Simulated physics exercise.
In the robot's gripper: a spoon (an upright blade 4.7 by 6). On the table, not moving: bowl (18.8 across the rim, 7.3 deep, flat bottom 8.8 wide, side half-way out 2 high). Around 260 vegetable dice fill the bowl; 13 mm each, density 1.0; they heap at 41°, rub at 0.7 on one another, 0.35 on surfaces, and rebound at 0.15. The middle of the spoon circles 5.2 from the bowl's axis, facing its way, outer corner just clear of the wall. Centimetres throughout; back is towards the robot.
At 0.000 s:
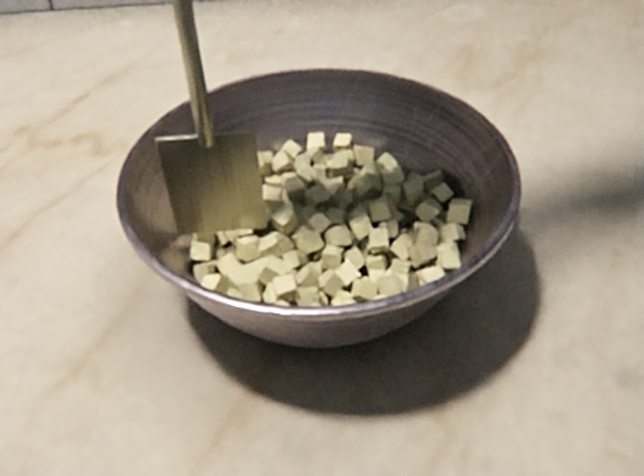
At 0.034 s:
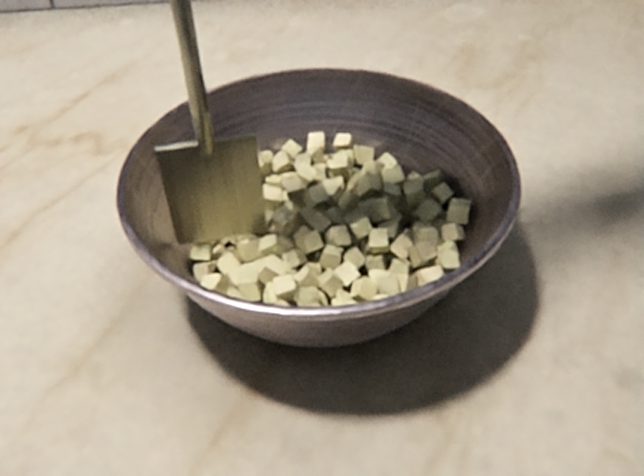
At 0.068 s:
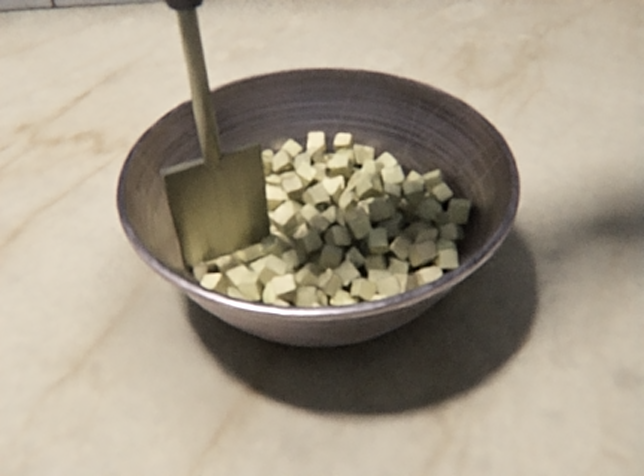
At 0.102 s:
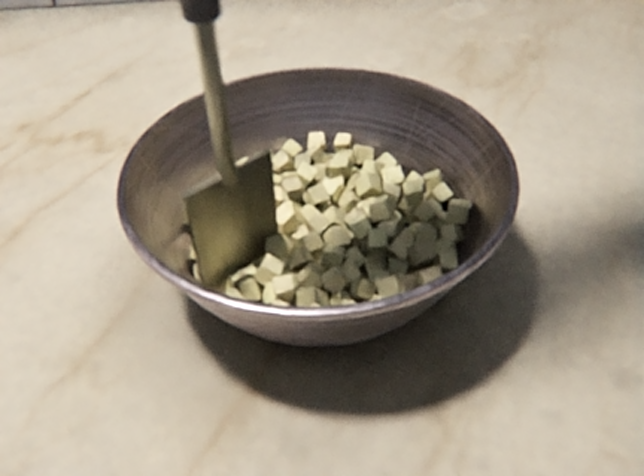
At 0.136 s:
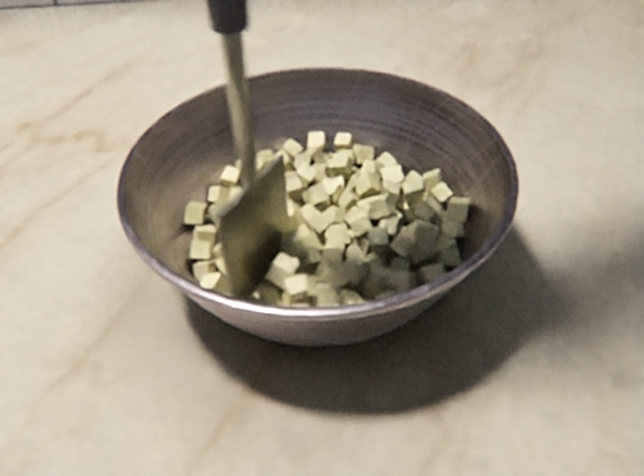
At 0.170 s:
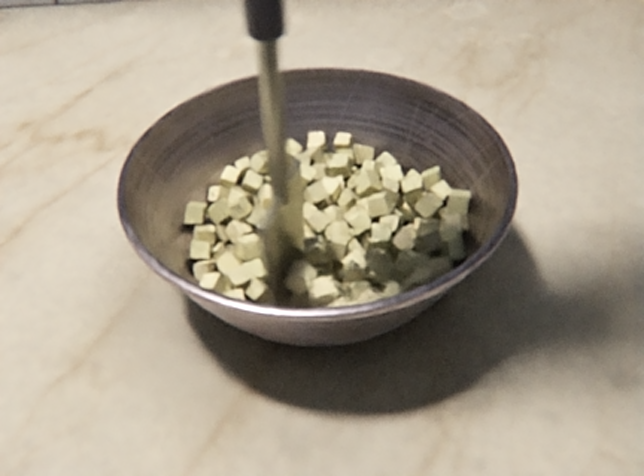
The footage shows a flat, square-bladed tool standing in a dark bowl of small pale cubes on a light marbled surface; it moves from the left toward the viewer and rightward through the cubes, turning until its blade appears edge-on.
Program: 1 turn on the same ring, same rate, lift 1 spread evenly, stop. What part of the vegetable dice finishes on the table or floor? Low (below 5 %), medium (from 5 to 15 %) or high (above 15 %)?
On the table or floor the share is medium, from 5 to 15 %.
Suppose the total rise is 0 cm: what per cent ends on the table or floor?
About 10 per cent.
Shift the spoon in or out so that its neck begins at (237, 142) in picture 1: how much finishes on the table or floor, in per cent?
About 5 per cent.
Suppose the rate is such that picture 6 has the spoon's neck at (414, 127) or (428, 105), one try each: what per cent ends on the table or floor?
Some 15 and 20 per cent.
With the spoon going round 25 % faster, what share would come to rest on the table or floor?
It would be near 10 per cent.
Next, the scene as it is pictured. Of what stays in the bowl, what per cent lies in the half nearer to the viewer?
Roughly 55 per cent.
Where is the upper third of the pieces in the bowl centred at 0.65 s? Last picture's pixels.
At about (232, 165).
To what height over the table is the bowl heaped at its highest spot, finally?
About 7.5 cm.
After 0.41 s, 182° round, highest piece 8 above the table; 262 in the bowl, 1 in flight or on the tool.
After 0.65 s, 295° round, highest piece 9 above the table; 244 in the bowl, 12 on the table or floor, 7 in flight or on the tool.
After 0.97 s, 0° round, highest piece 8 above the table; 237 in the bowl, 26 on the table or floor.
After 1.67 s, 0° round, highest piece 8 above the table; 237 in the bowl, 26 on the table or floor.
At rest, 237 in the bowl, 26 on the table or floor. That is 10 % on the table or floor.
